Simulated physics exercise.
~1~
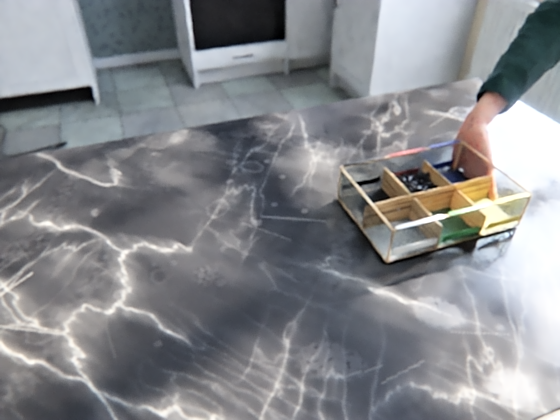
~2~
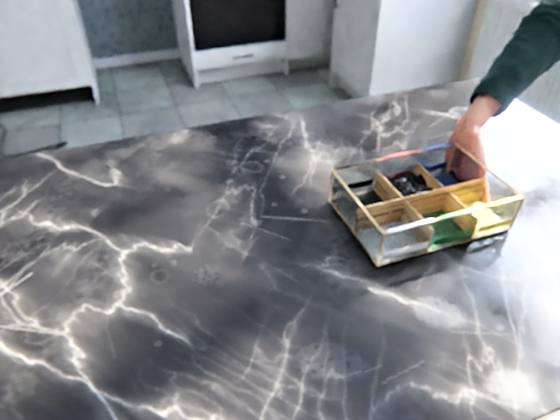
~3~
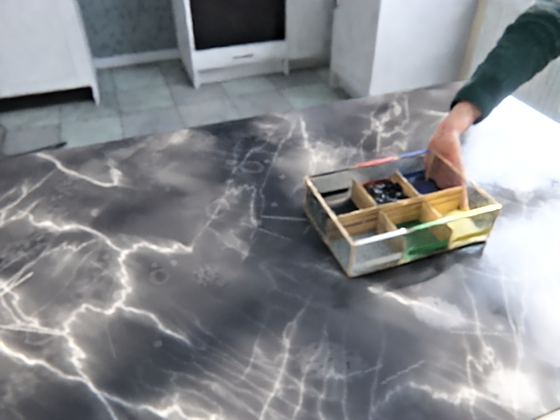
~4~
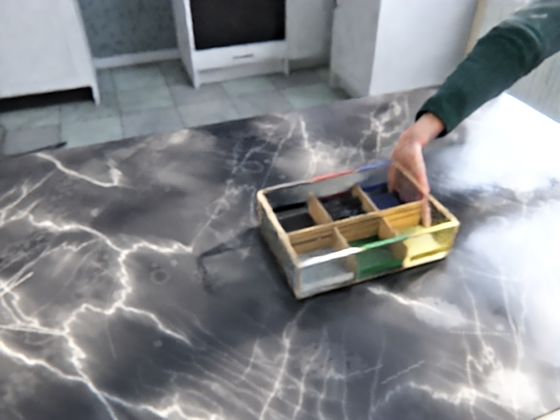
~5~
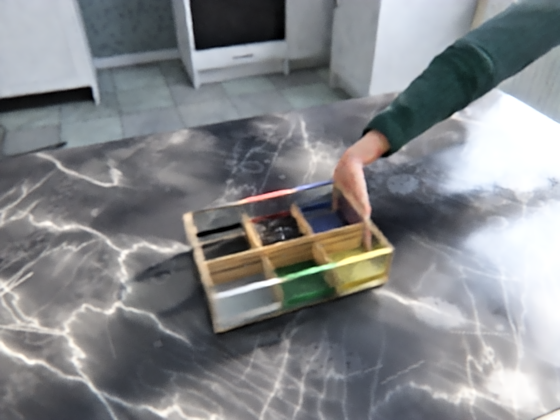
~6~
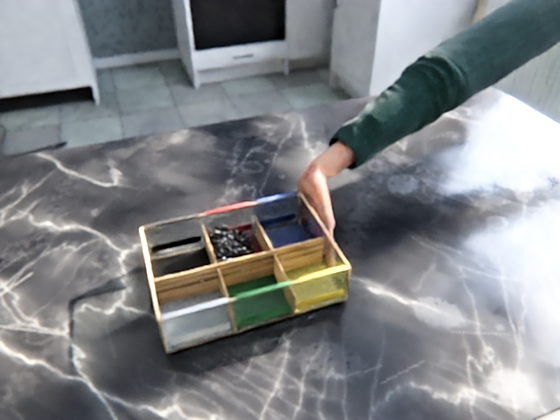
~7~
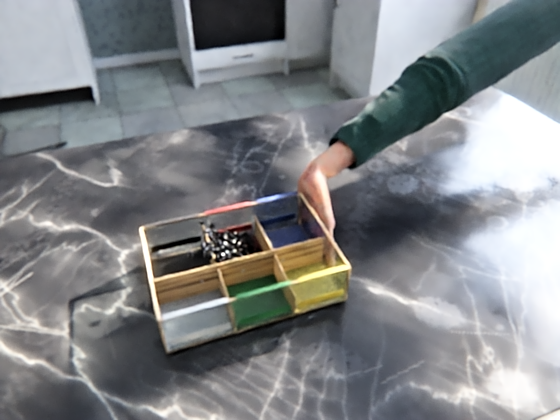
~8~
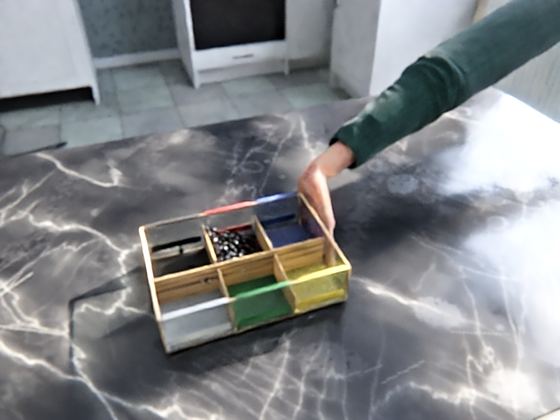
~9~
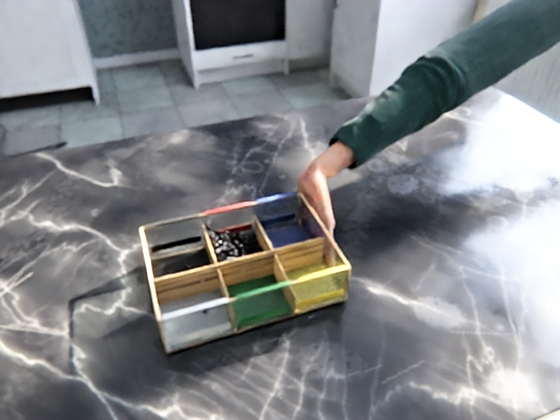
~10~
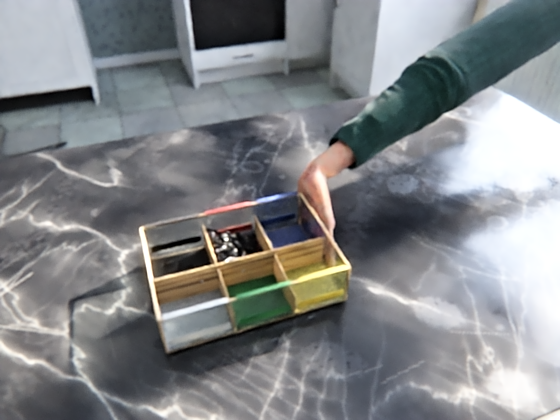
A divided tray holding black beans in one section was pushed leftward and nearer across a dark marbled table by a green-sleeved hand, then stopped abruptly; the beans surged left against their divider and settled, nearly all still in their section.
